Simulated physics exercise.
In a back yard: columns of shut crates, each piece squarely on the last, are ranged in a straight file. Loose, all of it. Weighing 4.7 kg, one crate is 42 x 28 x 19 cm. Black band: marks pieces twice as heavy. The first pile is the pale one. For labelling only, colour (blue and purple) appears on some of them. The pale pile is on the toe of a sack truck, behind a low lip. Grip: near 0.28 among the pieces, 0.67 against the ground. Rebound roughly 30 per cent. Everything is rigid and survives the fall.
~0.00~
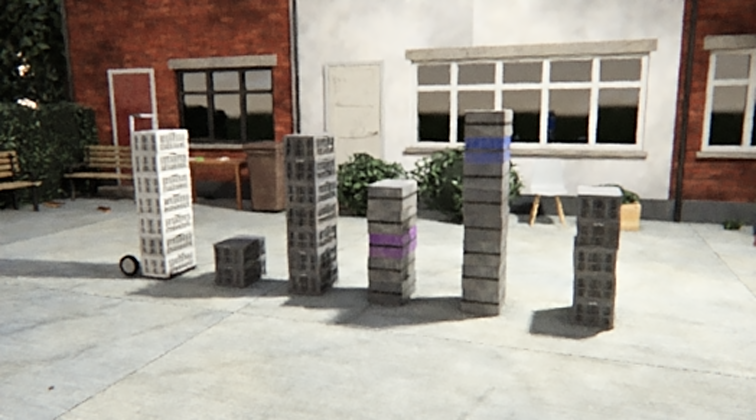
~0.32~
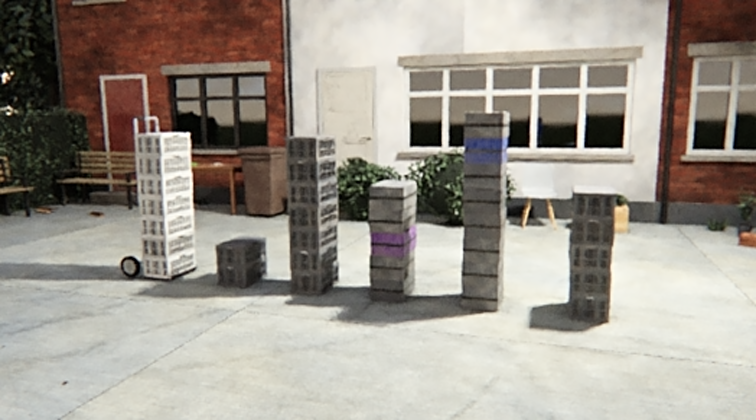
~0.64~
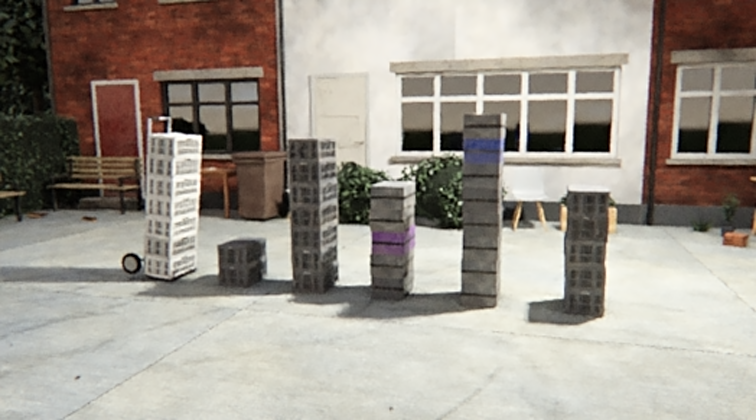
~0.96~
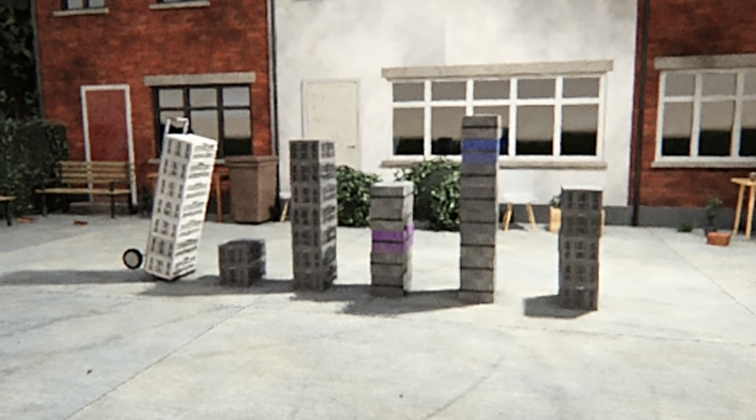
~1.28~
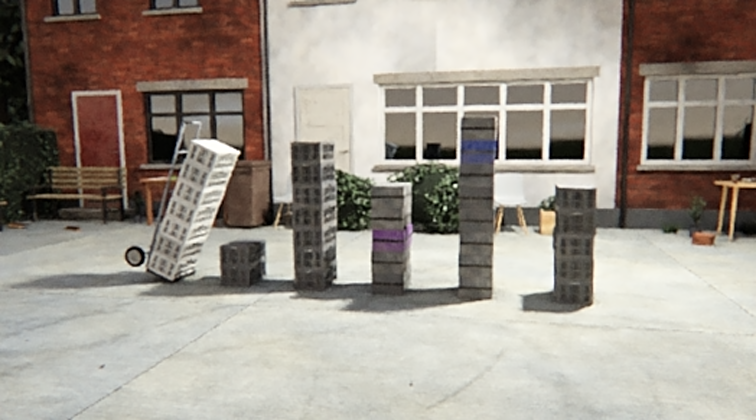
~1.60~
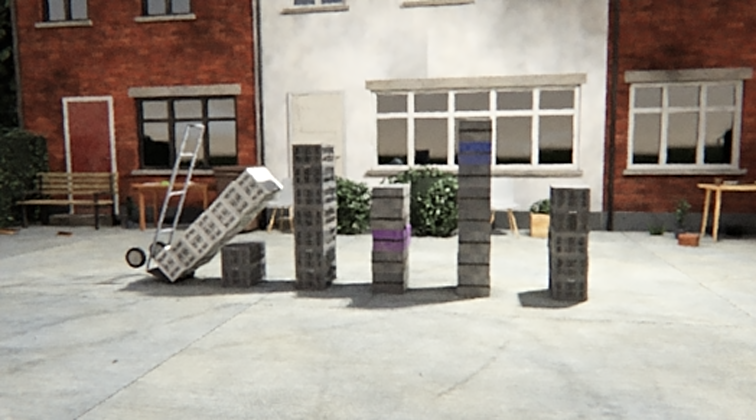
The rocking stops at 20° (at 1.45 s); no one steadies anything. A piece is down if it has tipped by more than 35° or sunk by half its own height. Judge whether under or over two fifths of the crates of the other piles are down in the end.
Under two fifths are down.
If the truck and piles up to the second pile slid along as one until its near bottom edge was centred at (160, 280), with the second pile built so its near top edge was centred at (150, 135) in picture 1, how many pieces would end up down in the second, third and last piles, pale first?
Down by pile: Second 7, third 6, last 4.
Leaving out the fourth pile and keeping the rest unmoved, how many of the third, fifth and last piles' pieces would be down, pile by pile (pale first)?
The third pile would have 0 down, the fifth 0 and the last 0.
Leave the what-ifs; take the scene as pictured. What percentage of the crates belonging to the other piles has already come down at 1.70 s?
0 %.
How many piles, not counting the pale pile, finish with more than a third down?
0.
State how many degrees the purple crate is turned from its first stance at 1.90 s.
Tilt from start: Approx. 0 degrees.
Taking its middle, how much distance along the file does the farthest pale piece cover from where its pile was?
Roughly 140 cm.
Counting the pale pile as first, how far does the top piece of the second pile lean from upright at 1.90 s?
Roughly 10° from upright.
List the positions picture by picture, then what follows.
In the first frame (each place is the centre of the face we see best; the camera moves round a little), truck frame 0° forward; blue crate (484, 151); purple crate (385, 246); the others all in place.
The second frame shows truck frame 1° forward; blue crate (483, 151).
The third frame shows truck frame 6° forward, top of the pale pile leaning 6°; blue crate (482, 151); the others all in place.
The fourth frame shows truck frame (164, 150) 14° forward, top of the pale pile leaning 14°; blue crate (479, 151); the others all in place.
The fifth frame shows truck frame (176, 152) 19° forward, top of the pale pile leaning 24°; blue crate (477, 152); the others all in place.
The sixth frame shows truck frame (180, 155) 20° forward, top of the pale pile leaning 46°; blue crate (475, 153); purple crate (388, 240); the others all in place.
By 1.70 s, 7 of the pale pile down; none of the 27 other crates down, 1 disturbed.
By 1.90 s, 7 of the pale pile down; none of the 27 other crates down, 6 disturbed.
When it is over (2.6 s), 7 of the pale pile down; none of the 27 other crates down, 6 disturbed; blue crate unmoved; purple crate unmoved. That is 0 per cent. In pixels of the last frame, middles, blue crate near (476, 153), purple crate near (392, 237).
